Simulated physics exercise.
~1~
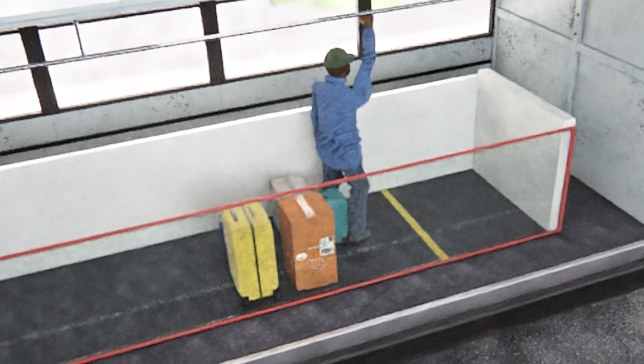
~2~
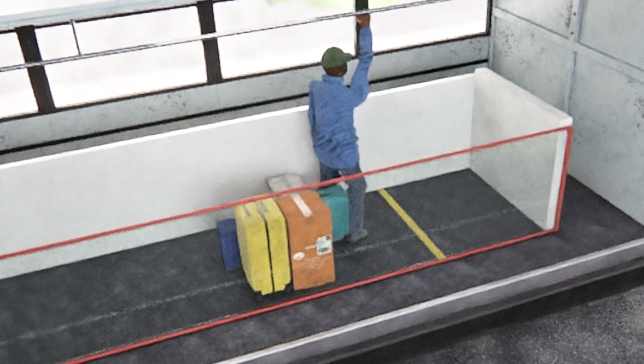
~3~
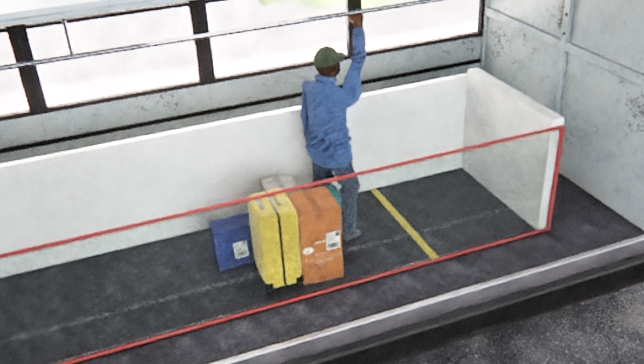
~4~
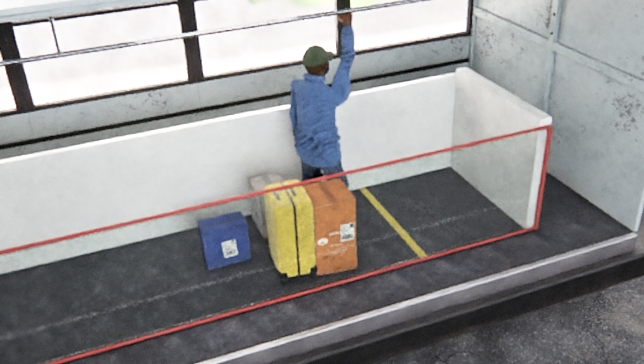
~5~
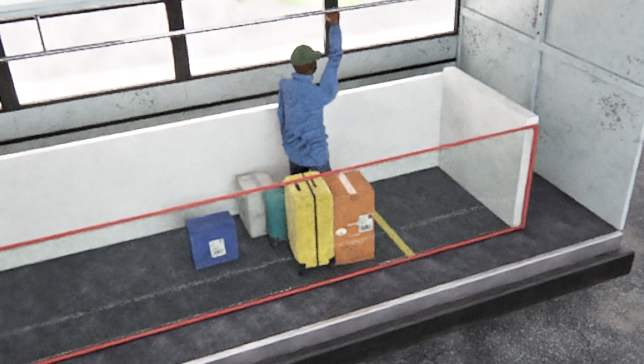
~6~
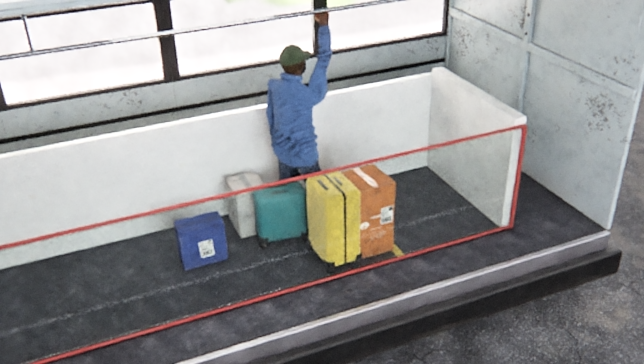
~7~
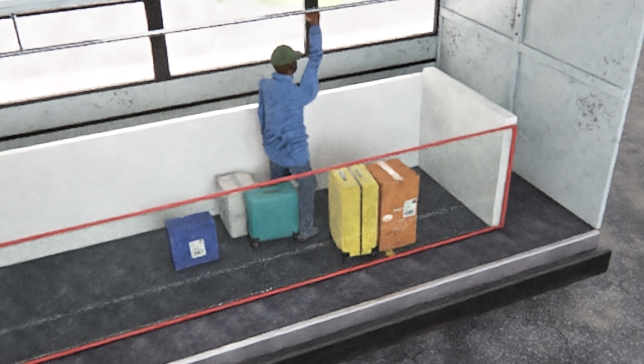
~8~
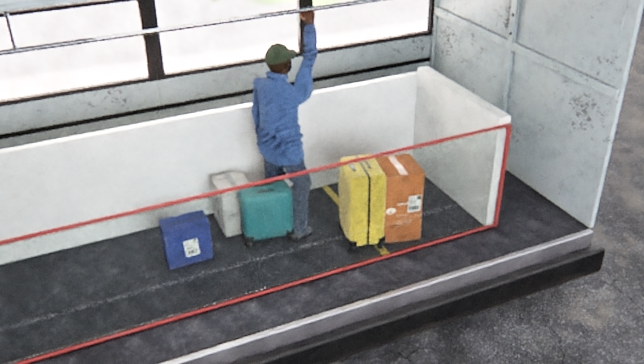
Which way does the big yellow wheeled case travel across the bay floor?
The big yellow wheeled case moves to the right, staying upright as it goes.
